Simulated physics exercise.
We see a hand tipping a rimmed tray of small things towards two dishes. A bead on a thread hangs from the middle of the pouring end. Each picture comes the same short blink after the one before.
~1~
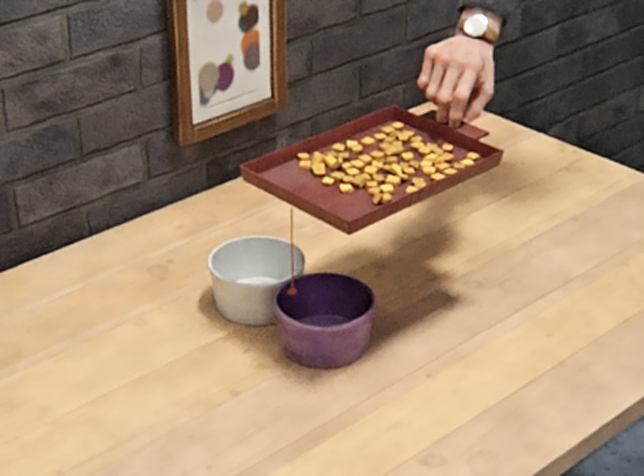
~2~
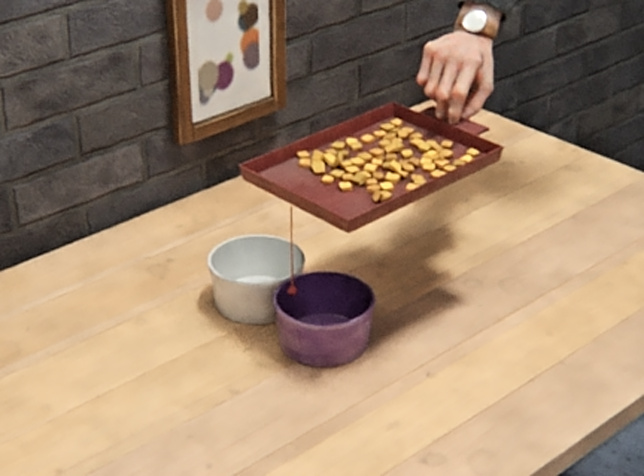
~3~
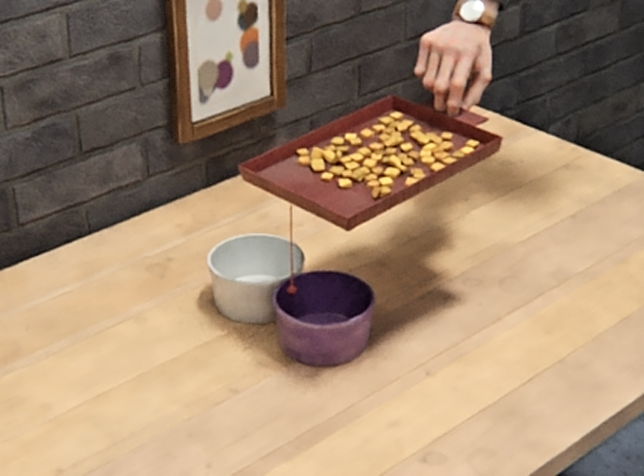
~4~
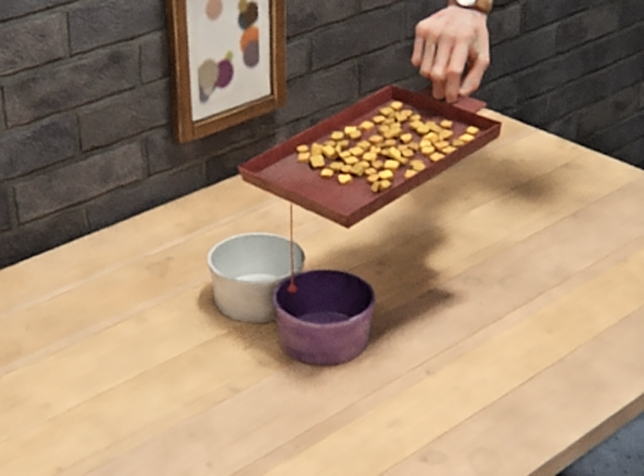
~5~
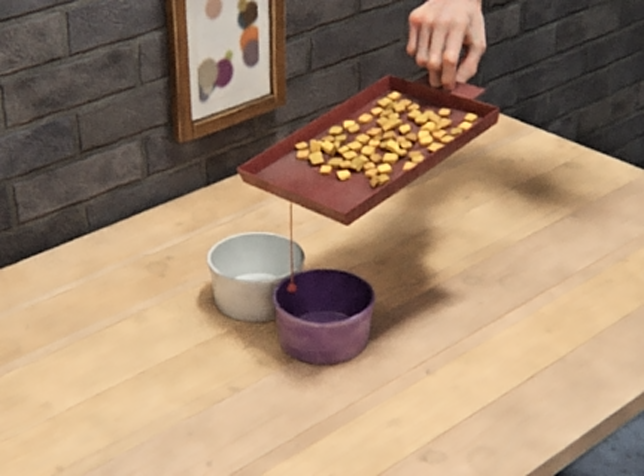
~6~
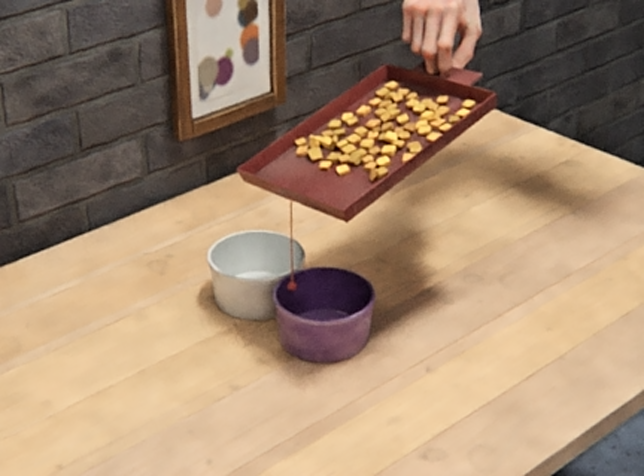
Wooden table by a dark brick wall, a hand slowly tilting a red tray of yellow pieces above grey and purple bowls.
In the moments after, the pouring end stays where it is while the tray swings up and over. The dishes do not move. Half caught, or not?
They take less than half between them.
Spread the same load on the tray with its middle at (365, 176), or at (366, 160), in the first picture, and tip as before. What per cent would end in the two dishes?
The first gives 20 %, the second 40 %.
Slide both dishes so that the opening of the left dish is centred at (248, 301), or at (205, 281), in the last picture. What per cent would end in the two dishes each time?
About 50 and 70 per cent.
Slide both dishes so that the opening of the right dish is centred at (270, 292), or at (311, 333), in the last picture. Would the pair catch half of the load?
First more than half, then above a half.
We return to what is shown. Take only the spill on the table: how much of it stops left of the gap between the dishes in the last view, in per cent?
It comes to 90 per cent or so.
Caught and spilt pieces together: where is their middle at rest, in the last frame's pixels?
Near (237, 331).
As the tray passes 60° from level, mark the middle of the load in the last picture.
Around (279, 158).
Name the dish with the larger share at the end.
The winner is the left one.
Soon after the last picture, tray tipped steeply; nearly all on the tray; a stray few in the air.
A little later, tray tipped right over; nearly all on the tray; a small part outside both; a stray few in the air.
Later still, tray tipped past a quarter turn; about a quarter in the left dish; about two thirds outside both.
At rest, tray tipped past a quarter turn; none in the right dish; about a quarter in the left dish; about two thirds outside both.
